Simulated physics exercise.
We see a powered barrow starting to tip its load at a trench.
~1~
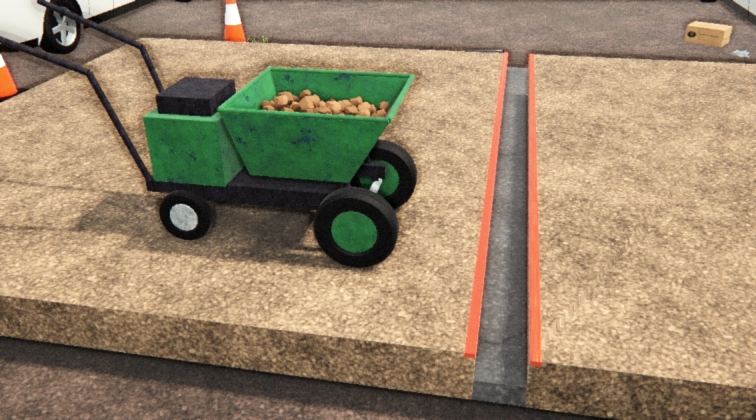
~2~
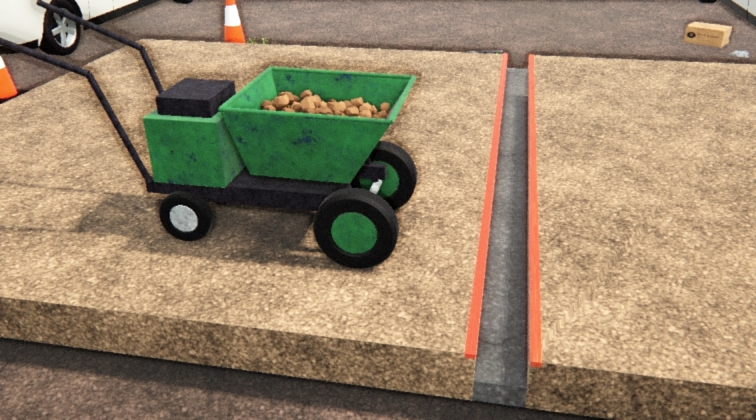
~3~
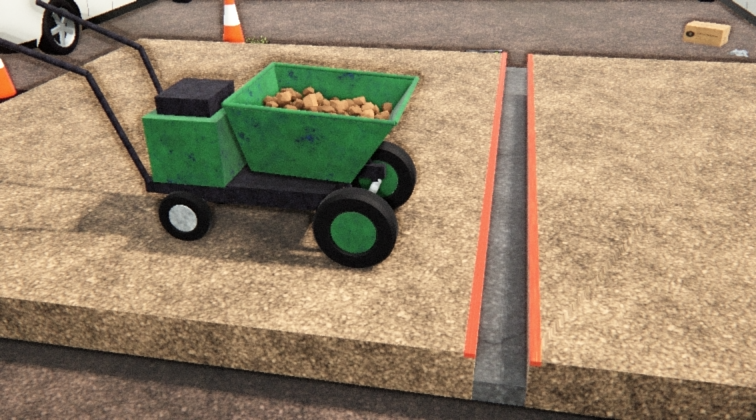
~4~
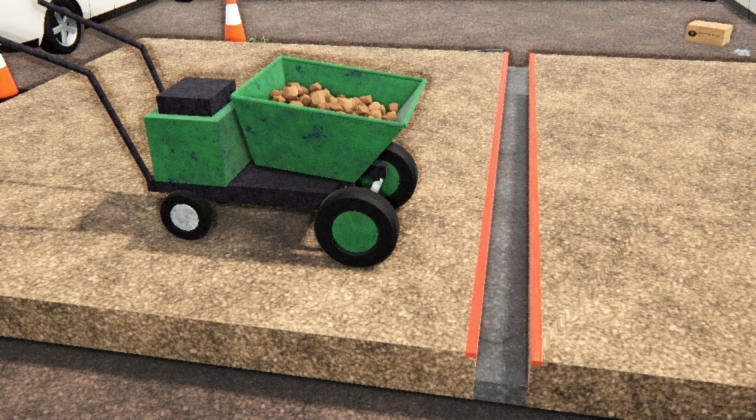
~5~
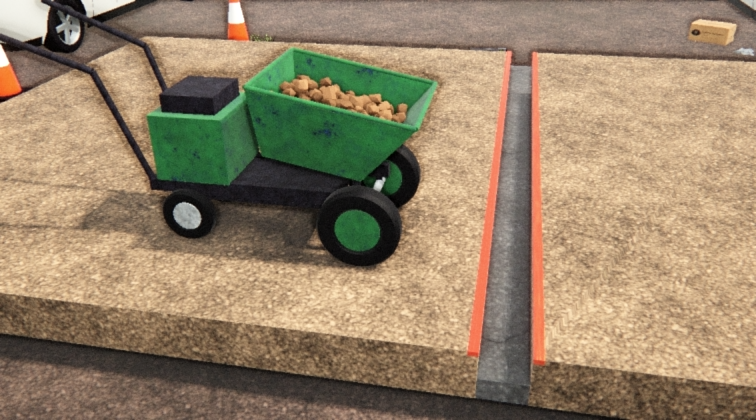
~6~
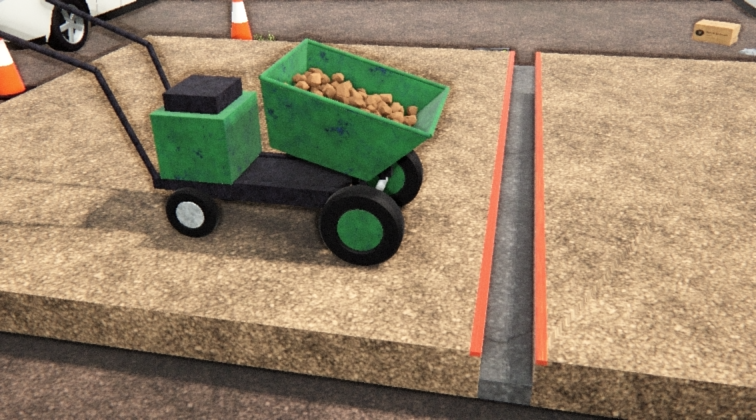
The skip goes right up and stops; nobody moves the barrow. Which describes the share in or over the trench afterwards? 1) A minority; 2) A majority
(2) A majority.
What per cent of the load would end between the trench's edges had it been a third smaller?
That works out at around 90 percent.
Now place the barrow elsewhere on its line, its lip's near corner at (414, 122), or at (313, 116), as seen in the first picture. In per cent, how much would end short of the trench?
0 and 60 in a hundred, in that order.
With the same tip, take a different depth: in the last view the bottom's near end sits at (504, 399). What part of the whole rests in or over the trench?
The share would be roughly 90 per cent.
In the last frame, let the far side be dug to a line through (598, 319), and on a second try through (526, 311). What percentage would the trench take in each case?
In order: Near 100, then 50 percent.
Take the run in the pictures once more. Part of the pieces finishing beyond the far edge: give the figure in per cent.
Roughly 15 in a hundred.
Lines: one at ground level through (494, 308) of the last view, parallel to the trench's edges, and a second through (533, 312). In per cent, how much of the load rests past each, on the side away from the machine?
The first gives 70 %, the second 20 %.
Soon, skip tipped steeply; all in the skip.
A while on, skip tipped steeply; nearly all in the skip; a small part in or heaped over the trench; a stray few falling.
Towards the end, skip tipped right over; about a quarter in the skip; a stray few short of the trench; about two thirds in or heaped over the trench; a small part beyond it.
Finally, skip tipped right over; a stray few in the skip; a small part short of the trench; about two thirds in or heaped over the trench; about a quarter beyond it.
